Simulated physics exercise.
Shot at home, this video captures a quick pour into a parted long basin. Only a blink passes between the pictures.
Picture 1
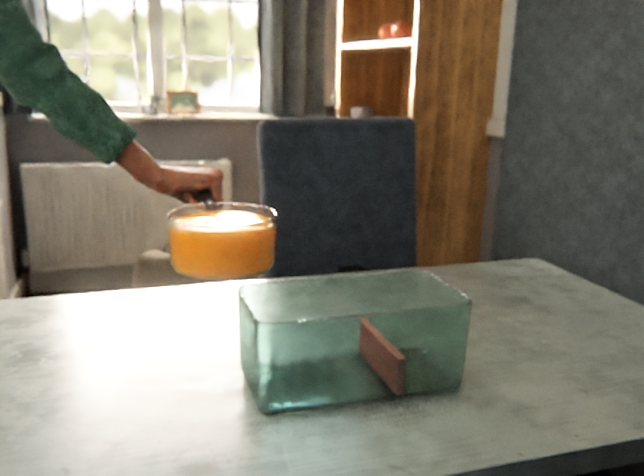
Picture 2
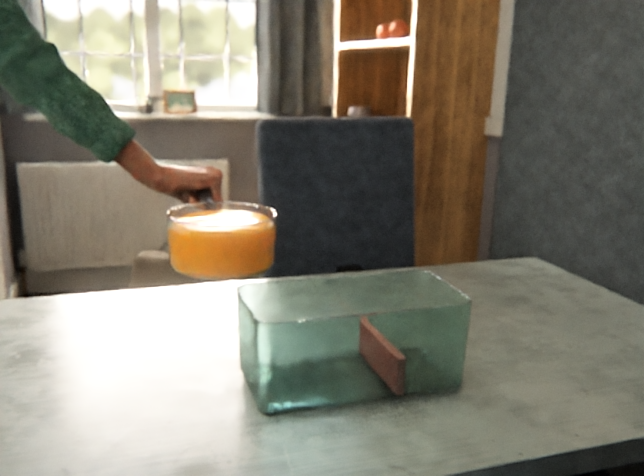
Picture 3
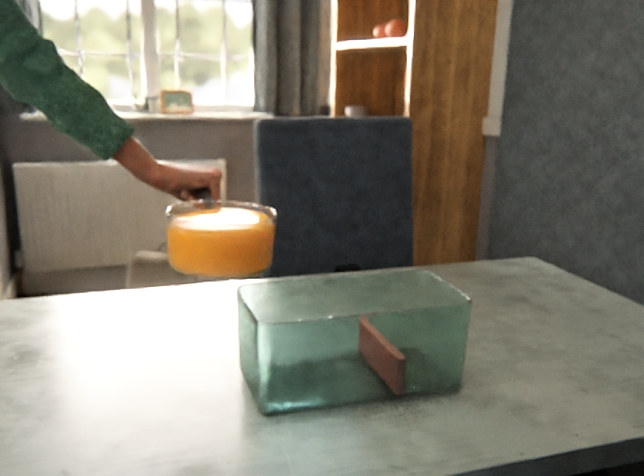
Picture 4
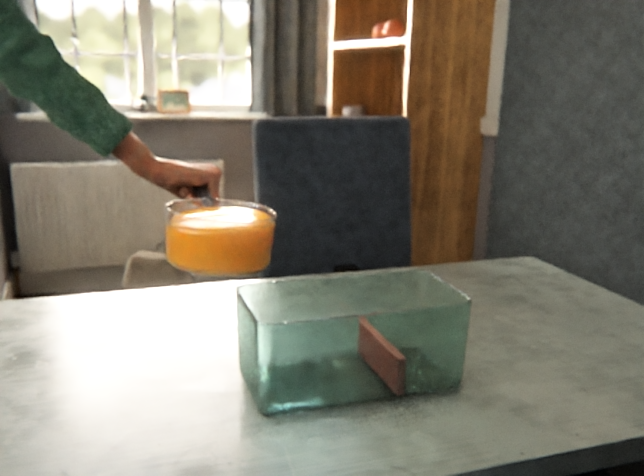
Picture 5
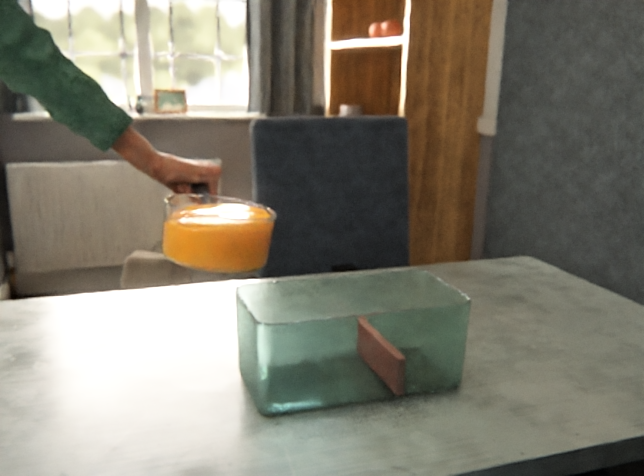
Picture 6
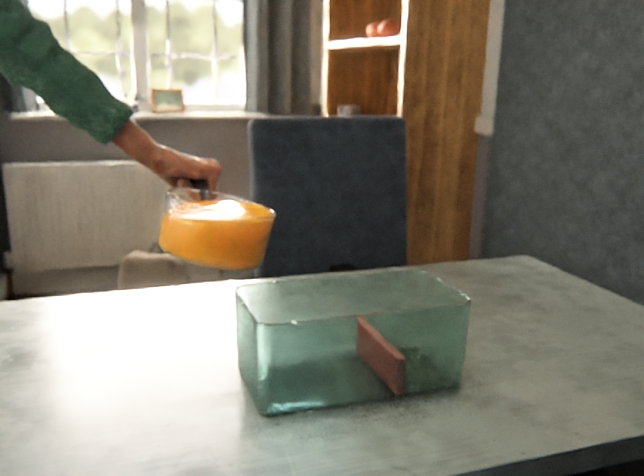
A clear glass pot of orange liquid, gripped by a hand in a green knitted sleeve, hovers at left above a pale table in a home room, seen from across the tabletop. Below and right sits a greenish glass basin with a reddish-brown divider, before a dark chair, bright window and wooden shelving. The hand gradually tilts the pot rightward while the view drifts very slightly.
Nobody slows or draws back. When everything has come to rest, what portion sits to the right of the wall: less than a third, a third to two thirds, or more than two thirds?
The share right of the wall ends up below a third.
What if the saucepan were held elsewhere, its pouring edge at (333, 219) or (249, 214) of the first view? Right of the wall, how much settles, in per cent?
In order, roughly 80 percent and 5 percent.
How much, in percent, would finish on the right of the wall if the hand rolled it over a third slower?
Near 5 %.
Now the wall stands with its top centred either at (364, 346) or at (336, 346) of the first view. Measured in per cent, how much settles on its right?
With the first placement it is 30 %, with the second 80 %.
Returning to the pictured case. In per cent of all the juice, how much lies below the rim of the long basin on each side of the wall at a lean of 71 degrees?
10 % left, 0 % right.
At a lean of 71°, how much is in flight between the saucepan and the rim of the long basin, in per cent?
Airborne fraction: Approx. 35 %.
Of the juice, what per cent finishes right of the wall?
About 5 per cent.
A moment on, the saucepan is tipped part way and 56 per cent is still to pour, 8 is left of the wall and 0 right of it.
Next, the saucepan is tipped right over and 8 per cent is still to pour, 73 is left of the wall and 1 right of it.
Then the saucepan is tipped right over and 0 per cent is still to pour, 94 is left of the wall and 3 right of it.
Later the saucepan is tipped right over and 0 per cent is still to pour, 96 is left of the wall and 3 right of it.
In the end 96 per cent lies left of the wall, 3 right of it and 1 outside.
